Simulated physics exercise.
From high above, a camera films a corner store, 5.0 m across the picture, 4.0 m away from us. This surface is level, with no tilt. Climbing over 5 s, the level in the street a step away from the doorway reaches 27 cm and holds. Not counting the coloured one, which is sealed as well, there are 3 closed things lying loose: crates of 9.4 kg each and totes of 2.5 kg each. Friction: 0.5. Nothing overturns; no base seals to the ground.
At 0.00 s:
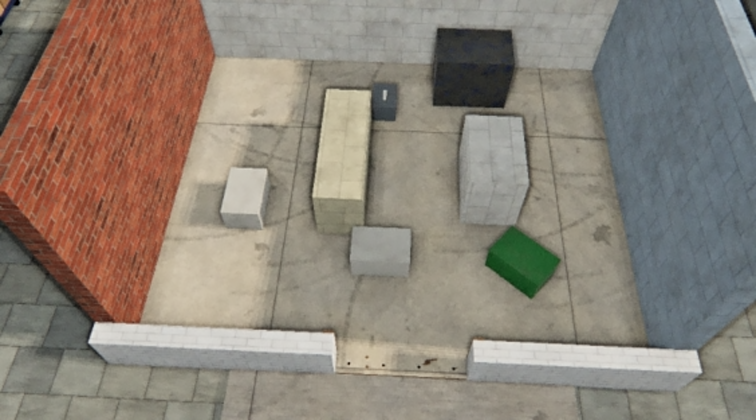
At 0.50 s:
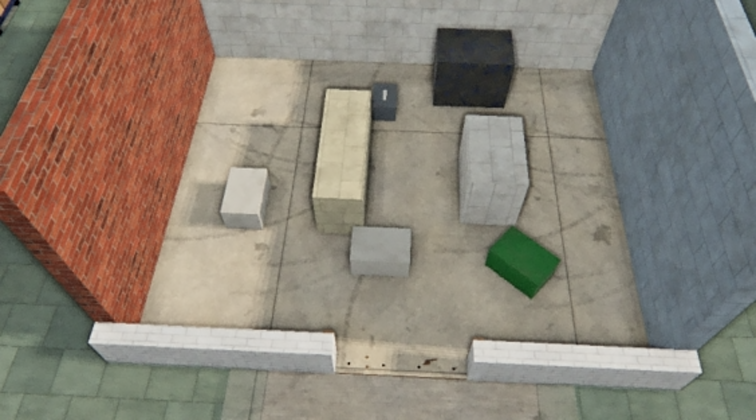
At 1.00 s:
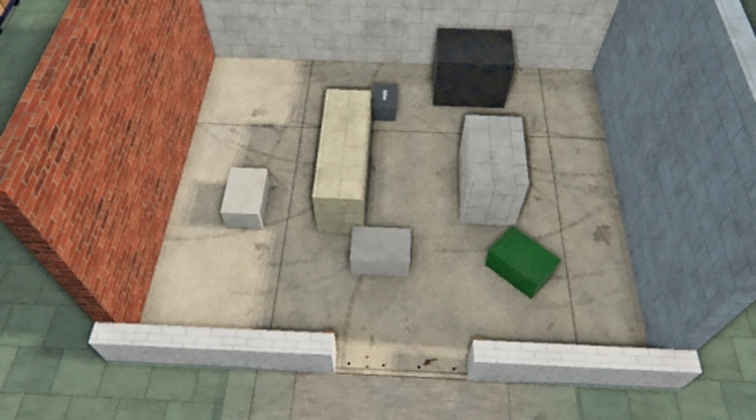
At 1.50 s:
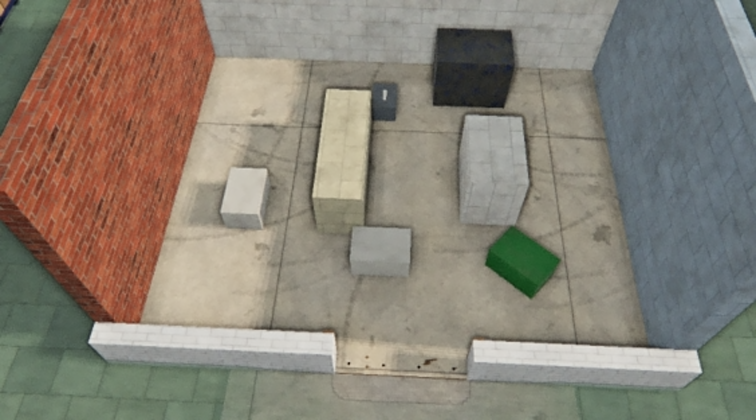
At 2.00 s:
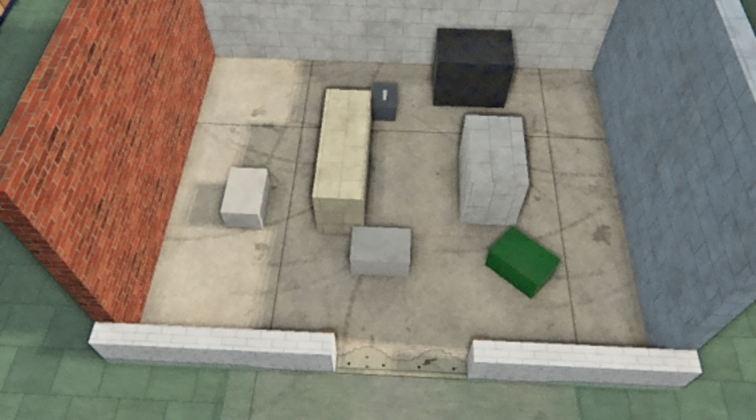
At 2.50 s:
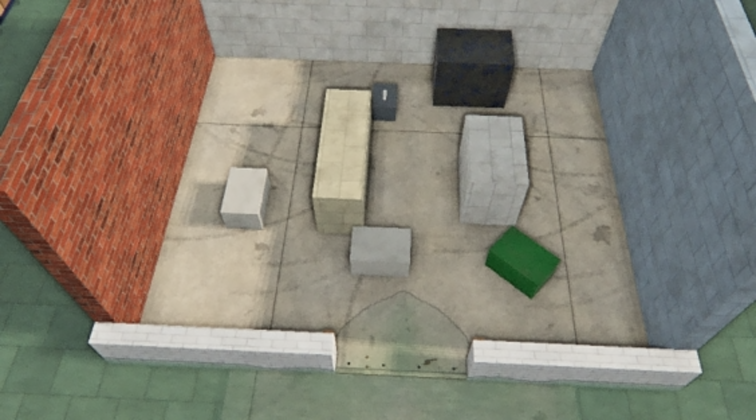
Greenish water spreads over the paving outside, then enters through the gap in the low wall.
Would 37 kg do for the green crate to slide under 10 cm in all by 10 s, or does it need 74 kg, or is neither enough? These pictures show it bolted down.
Lighter.
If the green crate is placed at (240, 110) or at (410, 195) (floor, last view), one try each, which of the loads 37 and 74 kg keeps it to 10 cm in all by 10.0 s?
Note, in order: Heavier only OK; heavier only OK.
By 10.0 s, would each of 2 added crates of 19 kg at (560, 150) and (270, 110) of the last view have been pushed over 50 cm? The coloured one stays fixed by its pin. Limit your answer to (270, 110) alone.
As it turns out, it moves farther than that.
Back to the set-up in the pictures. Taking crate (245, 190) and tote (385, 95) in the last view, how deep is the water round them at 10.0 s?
Some 11 cm at the first, some 13 cm at the second.
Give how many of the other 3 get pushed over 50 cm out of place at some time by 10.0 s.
Count: 3.
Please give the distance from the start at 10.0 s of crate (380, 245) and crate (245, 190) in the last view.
In turn: 200 cm, 120 cm.
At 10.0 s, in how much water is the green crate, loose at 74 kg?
Something like 9 centimetres.
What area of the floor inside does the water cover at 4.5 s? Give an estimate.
Roughly 6.0 m2 of it is wet.
After 3.5 s the green crate would be 0 cm from its start with 37 kg and 0 cm from its start with 74 kg; 0 cm of water round it then.
After 4.5 s the green crate would be 0 cm from its start with 37 kg and 0 cm from its start with 74 kg; 4 cm of water round it then.
After 7.0 s the green crate would be 0 cm from its start with 37 kg and 0 cm from its start with 74 kg; 7 cm of water round it then.
After 10.0 s the green crate would be 0 cm from its start with 37 kg and 0 cm from its start with 74 kg; 9 cm of water round it then.
